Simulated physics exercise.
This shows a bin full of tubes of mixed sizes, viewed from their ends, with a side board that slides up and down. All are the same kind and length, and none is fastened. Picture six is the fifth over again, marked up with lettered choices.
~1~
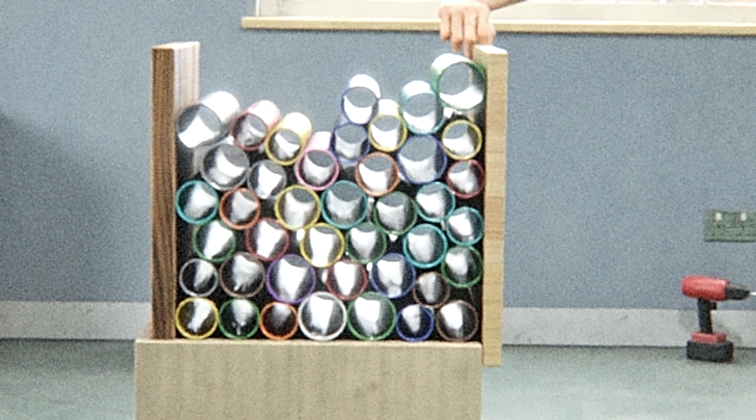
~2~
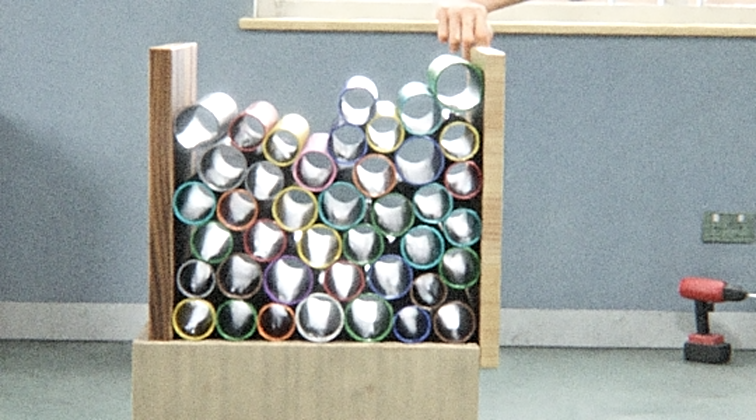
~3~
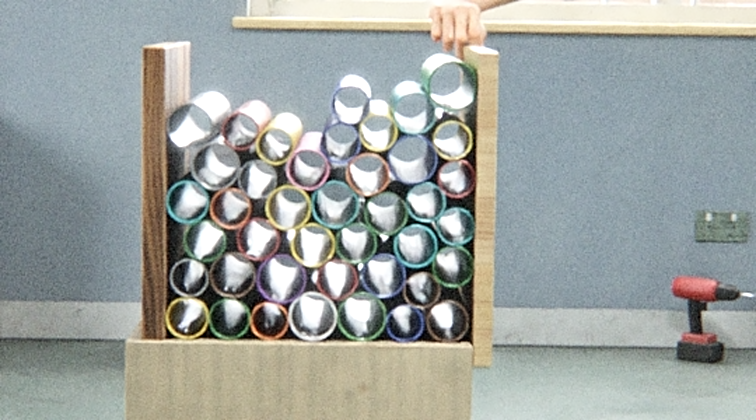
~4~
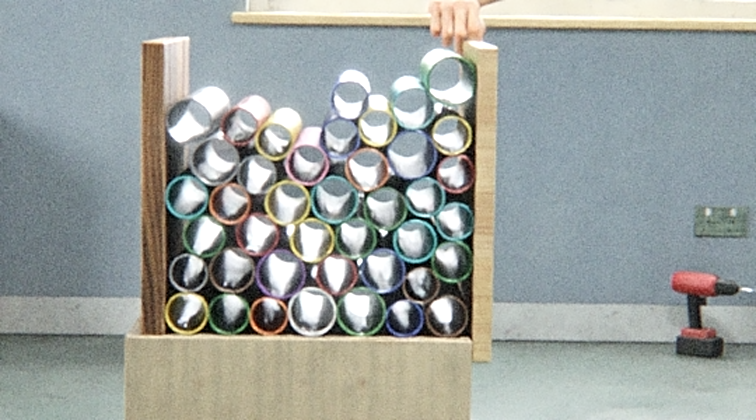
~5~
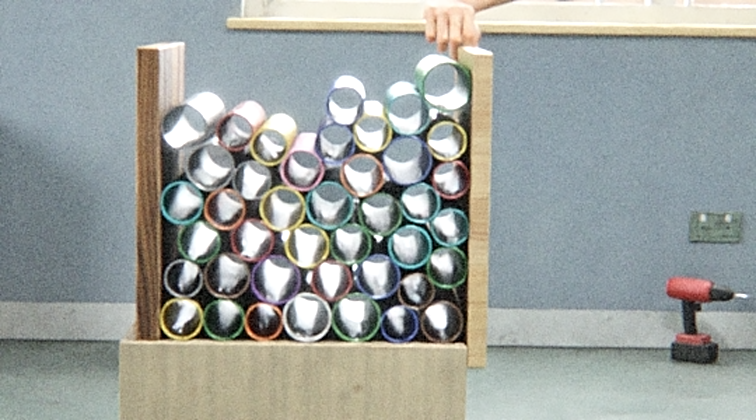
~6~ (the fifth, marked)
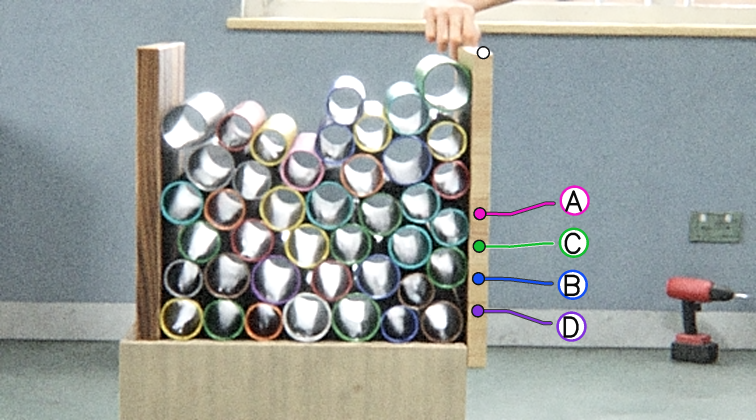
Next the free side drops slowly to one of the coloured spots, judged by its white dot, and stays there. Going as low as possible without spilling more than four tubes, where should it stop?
No lower than C.
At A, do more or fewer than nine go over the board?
It loses fewer than nine.
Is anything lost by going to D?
At D: Yes.
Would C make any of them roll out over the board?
Yes, at C.
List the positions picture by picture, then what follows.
The first frame shows a blue tube (393, 276); a grey tube (199, 278); a green tube (214, 241).
The second frame shows a green tube (211, 242); an orange tube (375, 176).
The third frame shows a pink tube (308, 169); a turquoise tube (414, 113).
The fourth frame shows a grey tube (189, 122); side board (474, 189).
The fifth frame shows a yellow tube (182, 318); a blue tube (399, 324); a blue tube (378, 277).
On the marked copy, A at (480, 214); B at (478, 278); C at (479, 246); D at (477, 311); the white dot at (483, 52).
Following C. Soon after the start, top of the board (471, 136).
Later, top of the board (469, 230).
In the end, top of the board (469, 245), four out over the board.
As for the rest, A one out over the board; B more than four out over the board; D more than four out over the board.
